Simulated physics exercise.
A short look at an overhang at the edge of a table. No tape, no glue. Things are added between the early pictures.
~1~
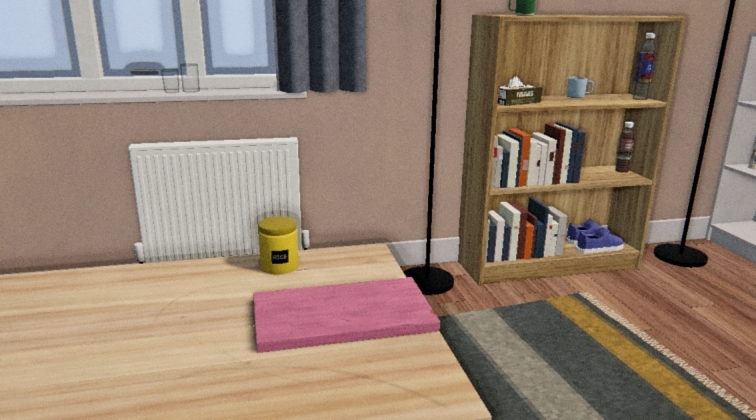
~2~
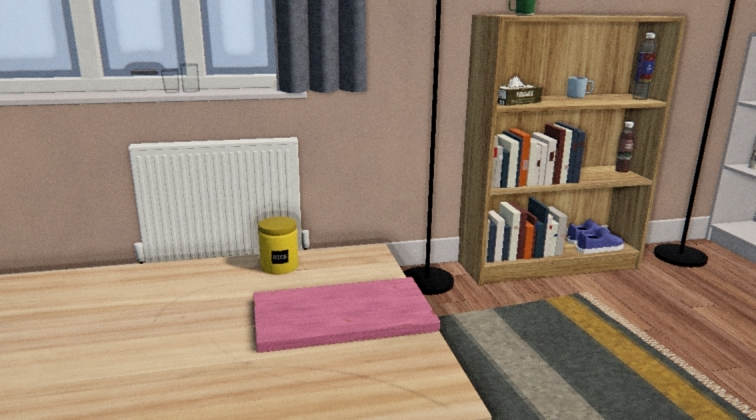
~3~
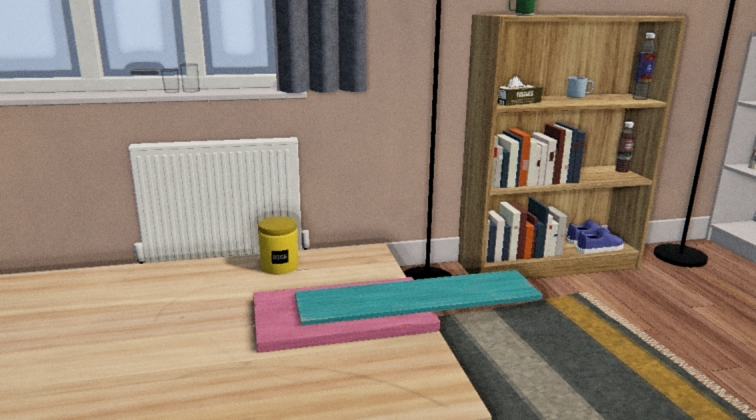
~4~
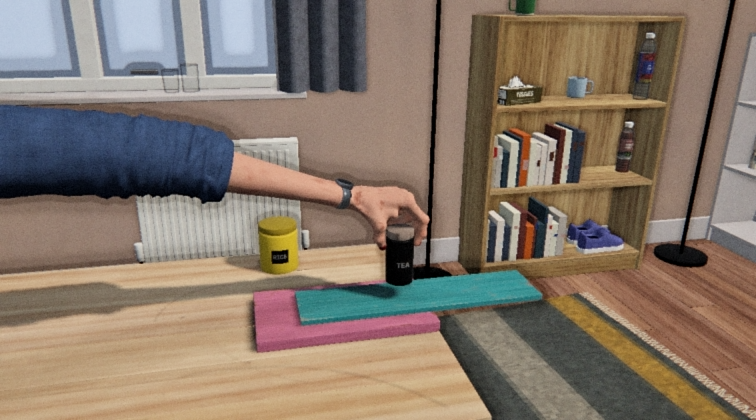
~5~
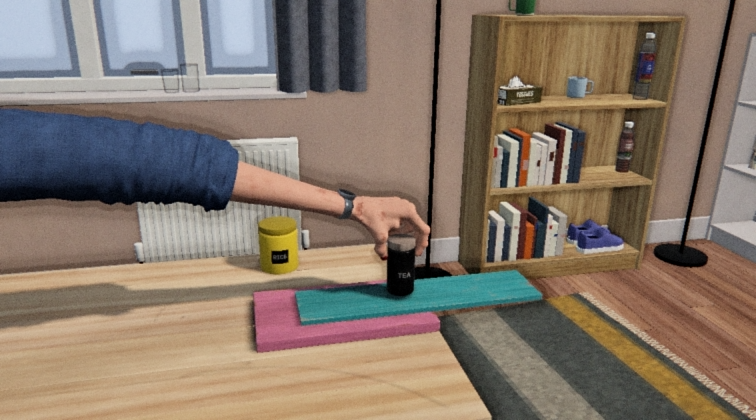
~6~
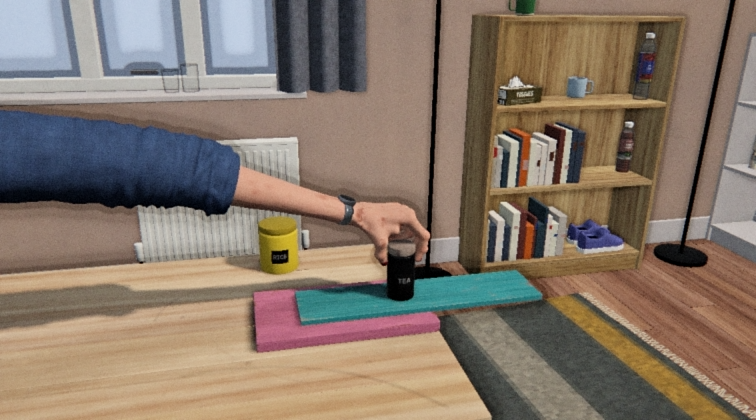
A turquoise plank appeared on top of a pink slab beside a yellow jar, jutting past the table's edge, and then a hand from the left lowered a black shaker onto it, still holding on.
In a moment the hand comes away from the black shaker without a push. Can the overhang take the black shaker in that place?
In the end the plank keeps its balance.
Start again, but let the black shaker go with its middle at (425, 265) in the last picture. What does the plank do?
Then it keeps its balance.
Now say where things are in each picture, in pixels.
In the first picture, the last thing is not in view yet; yellow jar (279, 245).
In the second picture, the last thing is not in view yet; pink slab (343, 311).
In the third picture, the last thing is not in view yet; turquoise plank (418, 295).
The fourth picture shows on its way; black shaker (400, 254); yellow jar (279, 245).
The fifth picture shows on its way; black shaker (401, 265); pink slab (343, 311).
The sixth picture shows in place under the hand; black shaker (401, 270); turquoise plank (418, 295).
Then, 0.60 s later than the last frame, all is still.
Then, 1.20 s later than the last frame, black shaker resting near (401, 270).
Then, 1.70 s later than the last frame, things are still on the move.
Then, 2.30 s later than the last frame, all is still.
When it is over, all 4 as before. End places, in pixels of the last picture, black shaker near (402, 271). The plank stays on the table.
